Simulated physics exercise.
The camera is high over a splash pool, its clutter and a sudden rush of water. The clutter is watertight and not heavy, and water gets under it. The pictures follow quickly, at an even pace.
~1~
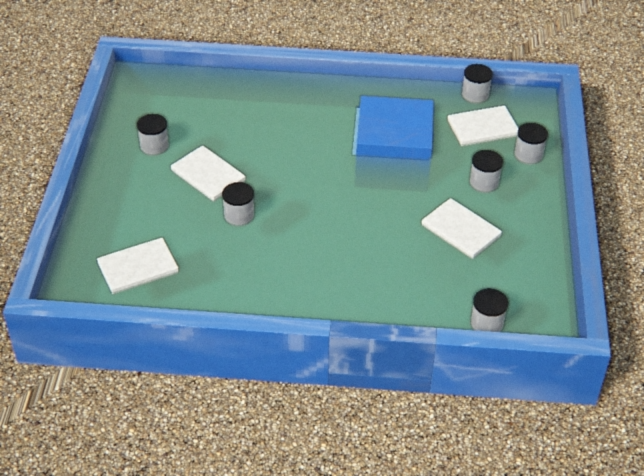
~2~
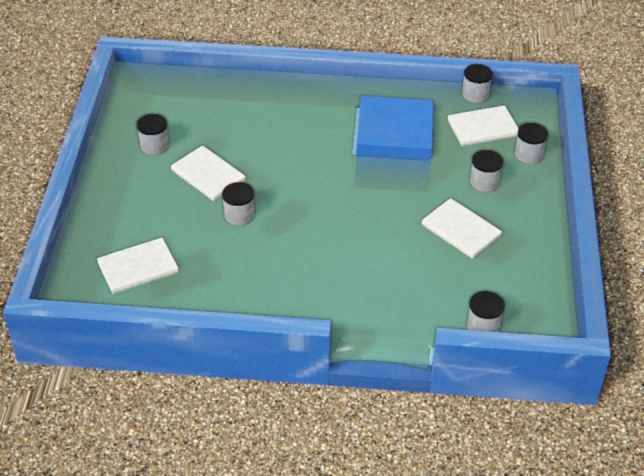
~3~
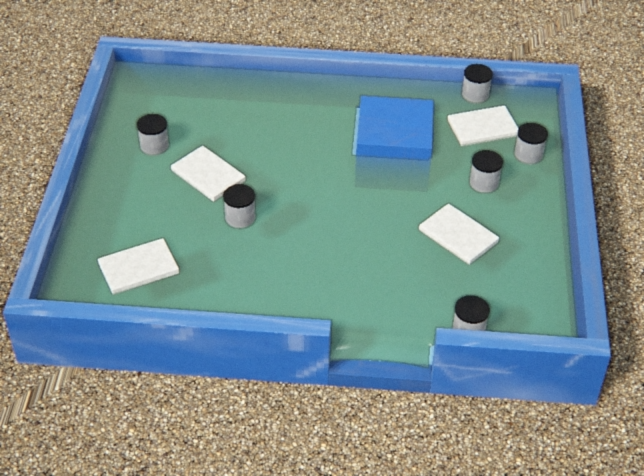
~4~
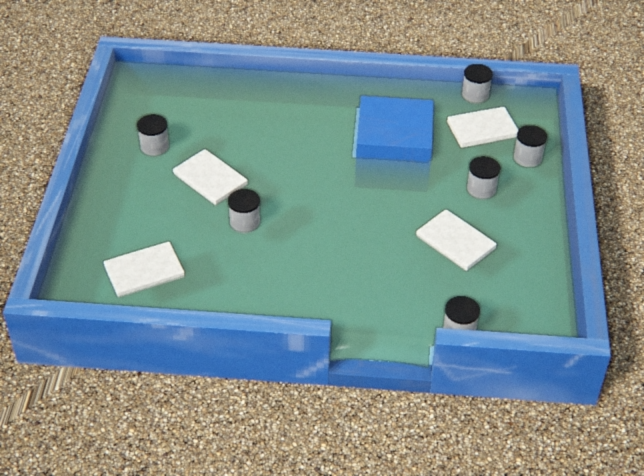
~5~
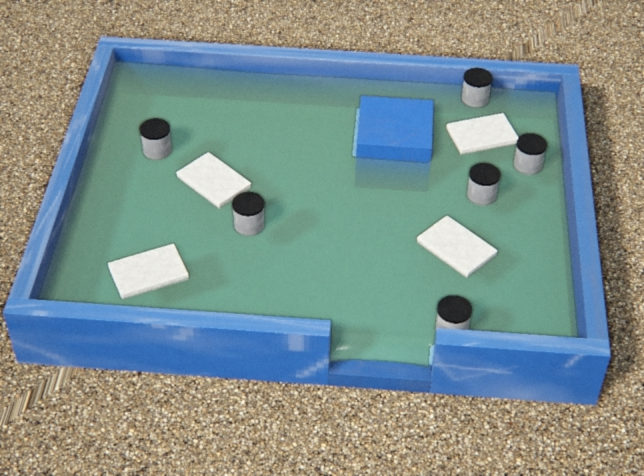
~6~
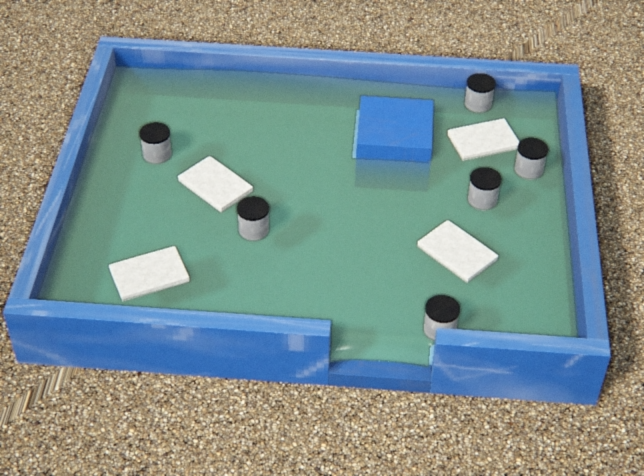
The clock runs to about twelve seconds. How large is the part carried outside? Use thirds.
Share: Under a third.
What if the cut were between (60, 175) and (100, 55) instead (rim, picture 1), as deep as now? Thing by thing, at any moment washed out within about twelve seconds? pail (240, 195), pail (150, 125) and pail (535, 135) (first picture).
As listed: Out, gone, inside.
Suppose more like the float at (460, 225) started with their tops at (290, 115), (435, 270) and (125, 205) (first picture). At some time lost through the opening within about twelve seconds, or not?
As listed: Still in, carried outside, no.
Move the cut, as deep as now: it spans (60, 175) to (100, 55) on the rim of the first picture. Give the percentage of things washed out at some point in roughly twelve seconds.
Some 40 per cent.
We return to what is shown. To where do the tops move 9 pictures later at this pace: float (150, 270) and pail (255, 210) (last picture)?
Close to (174, 285) and (281, 239).
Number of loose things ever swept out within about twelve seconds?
I count 3.
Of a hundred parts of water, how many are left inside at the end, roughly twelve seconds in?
Close to 66 %.
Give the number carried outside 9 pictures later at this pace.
It comes to 1.
A moment on, 0 of 10 are out; 10 afloat.
Next, 1 of 10 are out; 9 afloat.
Later, 2 of 10 are out; 8 afloat.
In the end, 3 of 10 are out; 7 afloat.
